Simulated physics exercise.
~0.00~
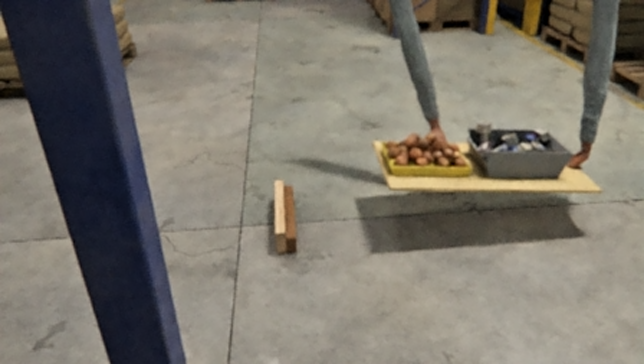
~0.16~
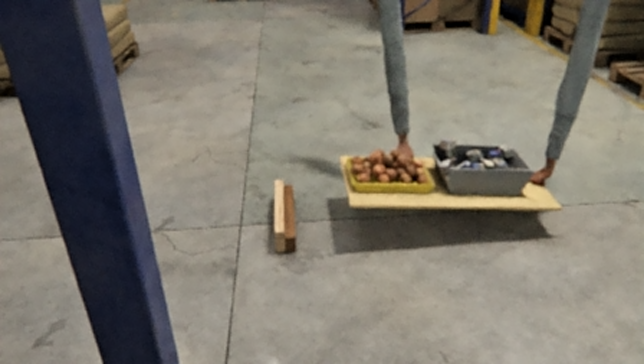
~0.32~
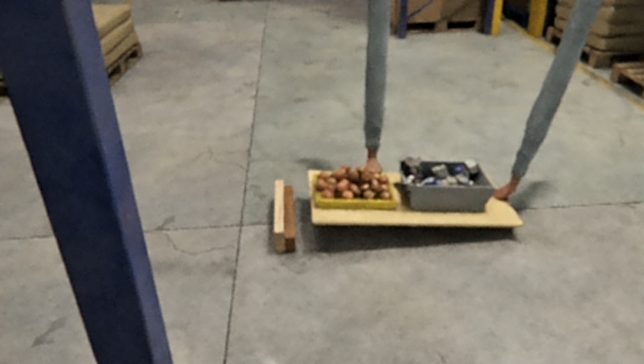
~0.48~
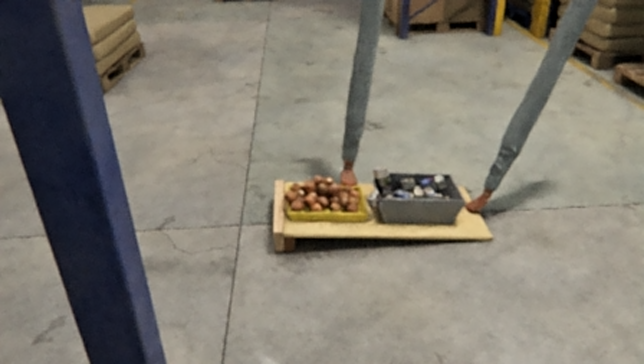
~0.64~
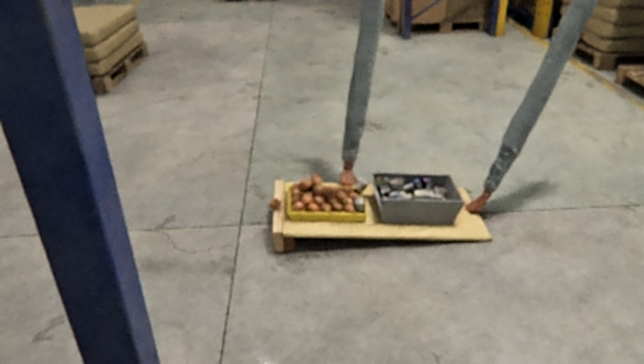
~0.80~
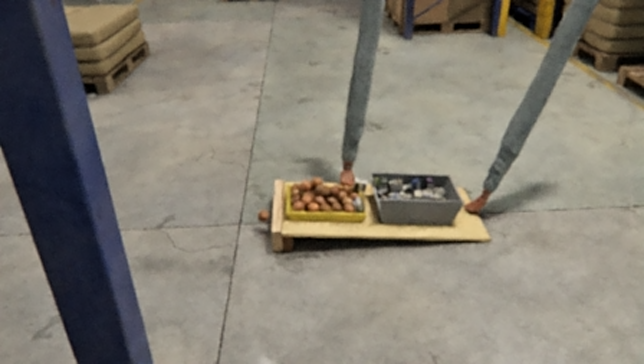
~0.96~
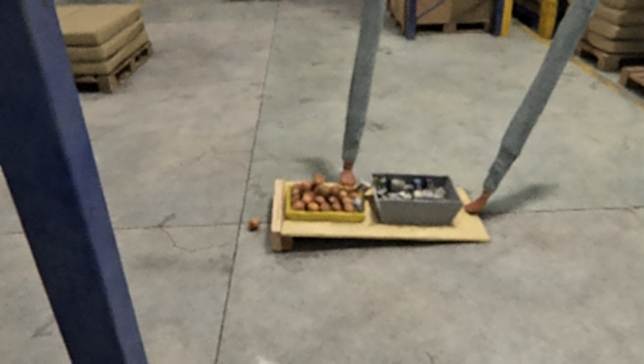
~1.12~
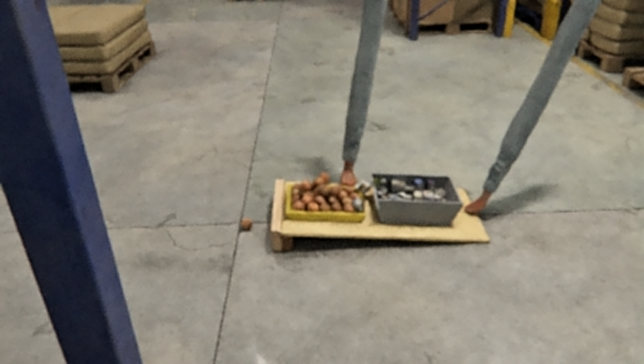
A wooden board carrying a yellow tray of onions and a grey tray of small cartons is lowered leftward by two hands until it meets a wooden batten on the concrete floor, where it stays tilted as an onion drops off the left end and rolls slightly away, leaving most still in the tray.
